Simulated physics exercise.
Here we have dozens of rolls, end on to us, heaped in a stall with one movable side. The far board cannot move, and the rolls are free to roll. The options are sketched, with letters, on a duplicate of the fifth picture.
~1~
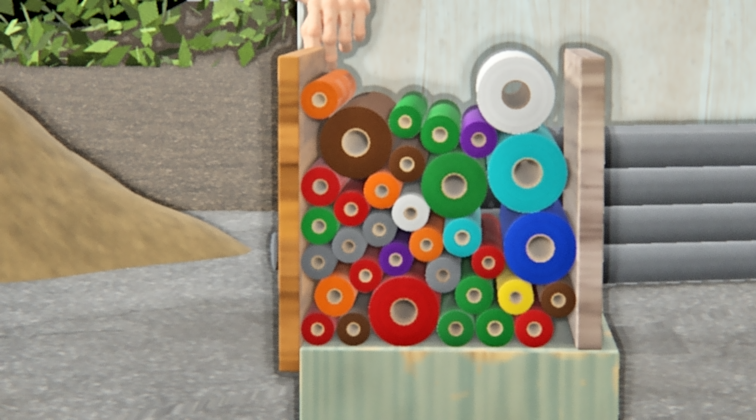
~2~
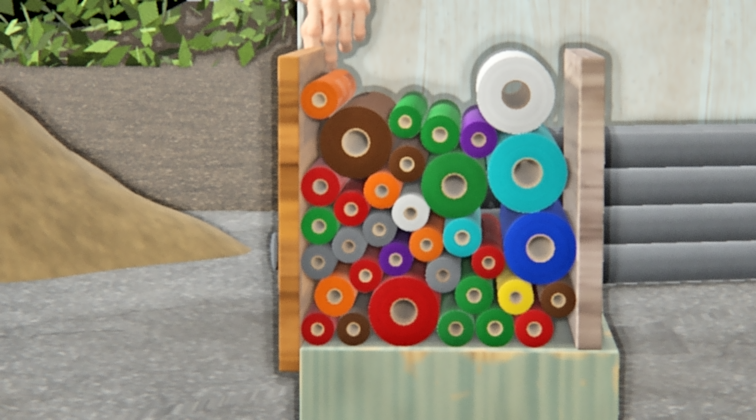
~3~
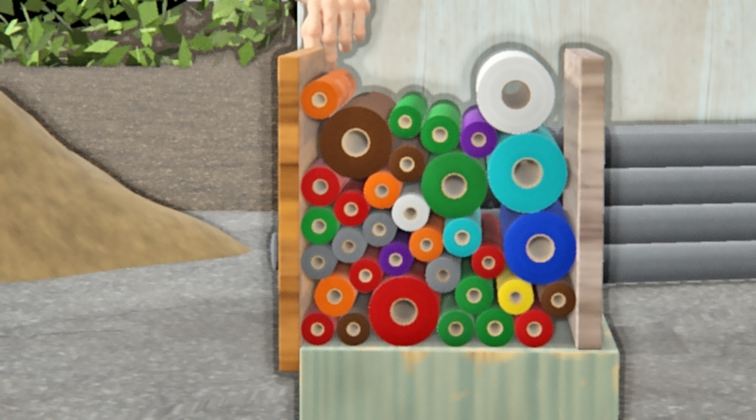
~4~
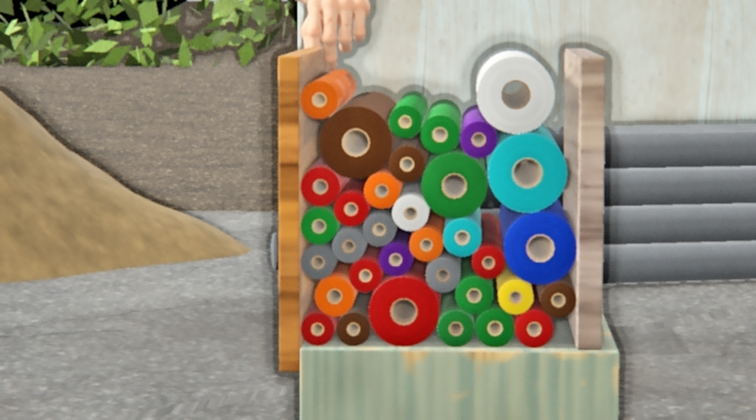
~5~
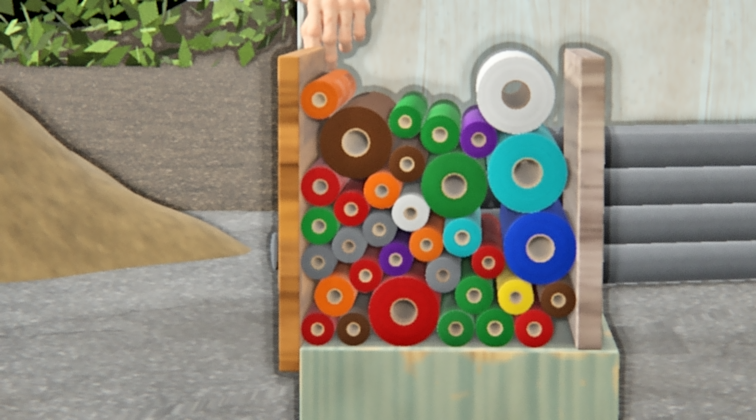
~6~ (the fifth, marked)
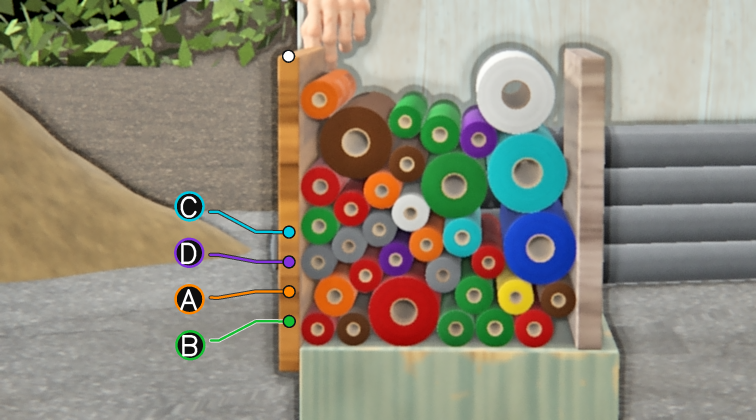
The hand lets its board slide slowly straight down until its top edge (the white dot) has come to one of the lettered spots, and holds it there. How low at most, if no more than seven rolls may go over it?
No lower than C.
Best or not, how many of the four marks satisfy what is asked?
One of them.
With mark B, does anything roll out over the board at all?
Yes, at B.
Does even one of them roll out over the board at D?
Yes, at D.
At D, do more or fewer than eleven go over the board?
At D, fewer than eleven.
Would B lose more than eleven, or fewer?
It loses more than eleven.
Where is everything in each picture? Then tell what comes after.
A red roll (535, 329); a yellow roll (516, 297), in the first frame.
A yellow roll (516, 297); a blue roll (540, 248), in the second frame.
A turquoise roll (463, 238); a red roll (320, 186), in the third frame.
An orange roll (319, 99); side board (306, 194), in the fourth frame.
A red roll (535, 329); a yellow roll (516, 297), in the fifth frame.
On the copy, A at (289, 292); B at (289, 321); C at (289, 232); D at (289, 262); the white dot at (288, 56).
On C. First, top of the board (300, 134).
Then, top of the board (300, 222).
Finally, top of the board (300, 231), about four out over the board.
By contrast, A more than seven out over the board; B more than seven out over the board; D more than seven out over the board.
